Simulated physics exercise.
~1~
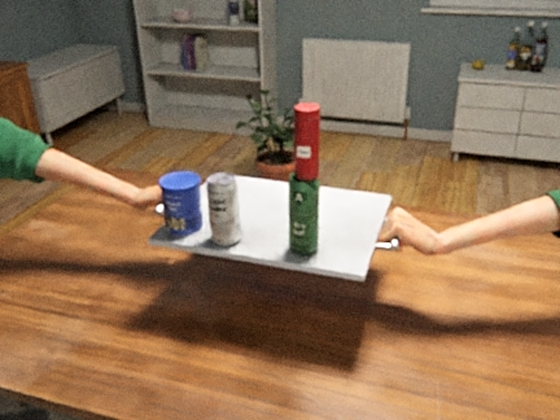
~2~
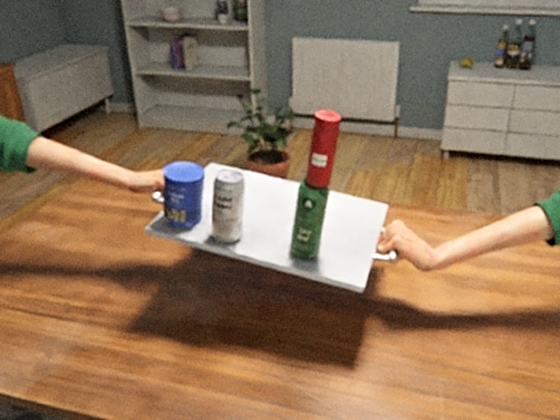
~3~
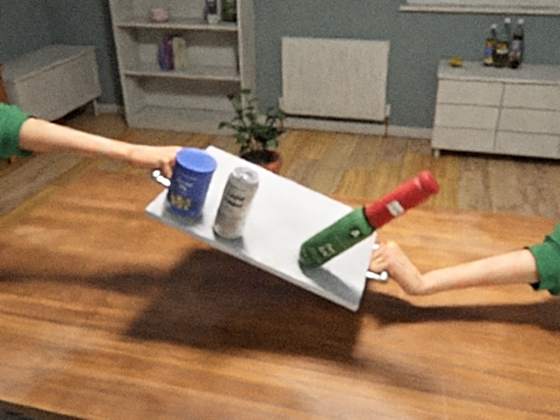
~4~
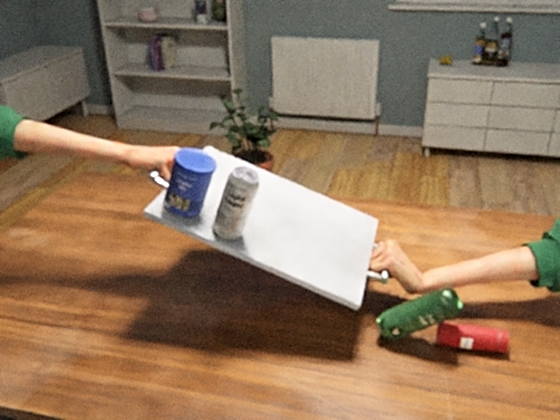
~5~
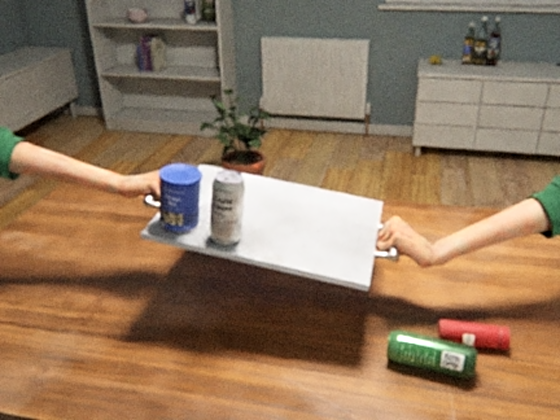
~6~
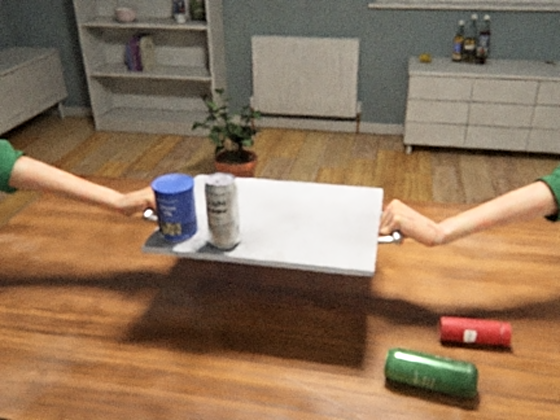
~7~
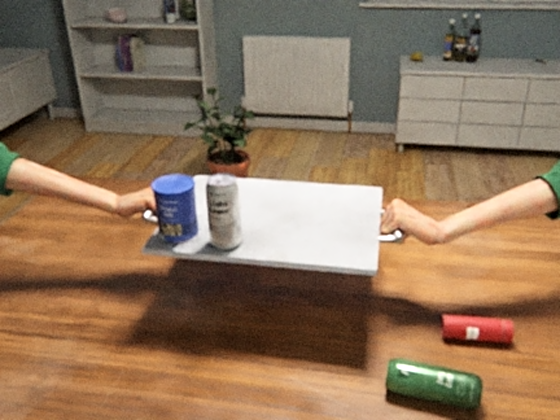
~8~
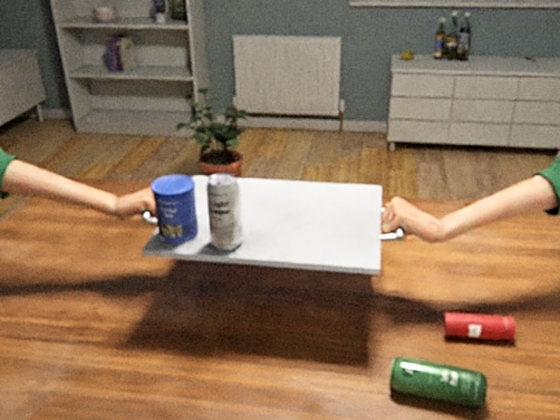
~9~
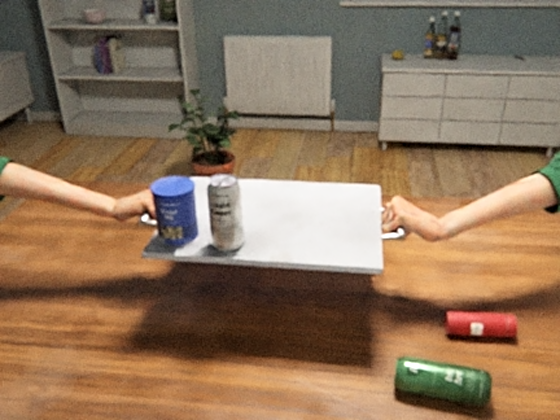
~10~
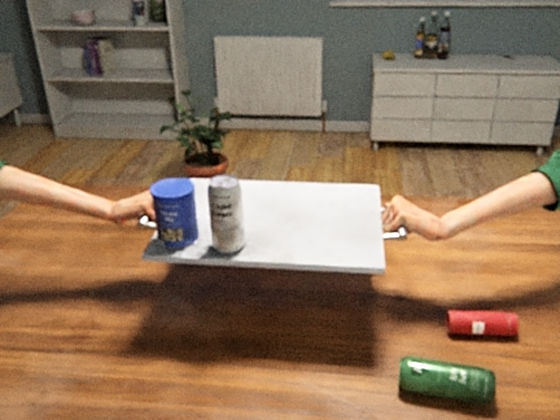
Two hands tipping a white tray right and levelling it, red shaker and green can toppling off, blue tin and white can standing.
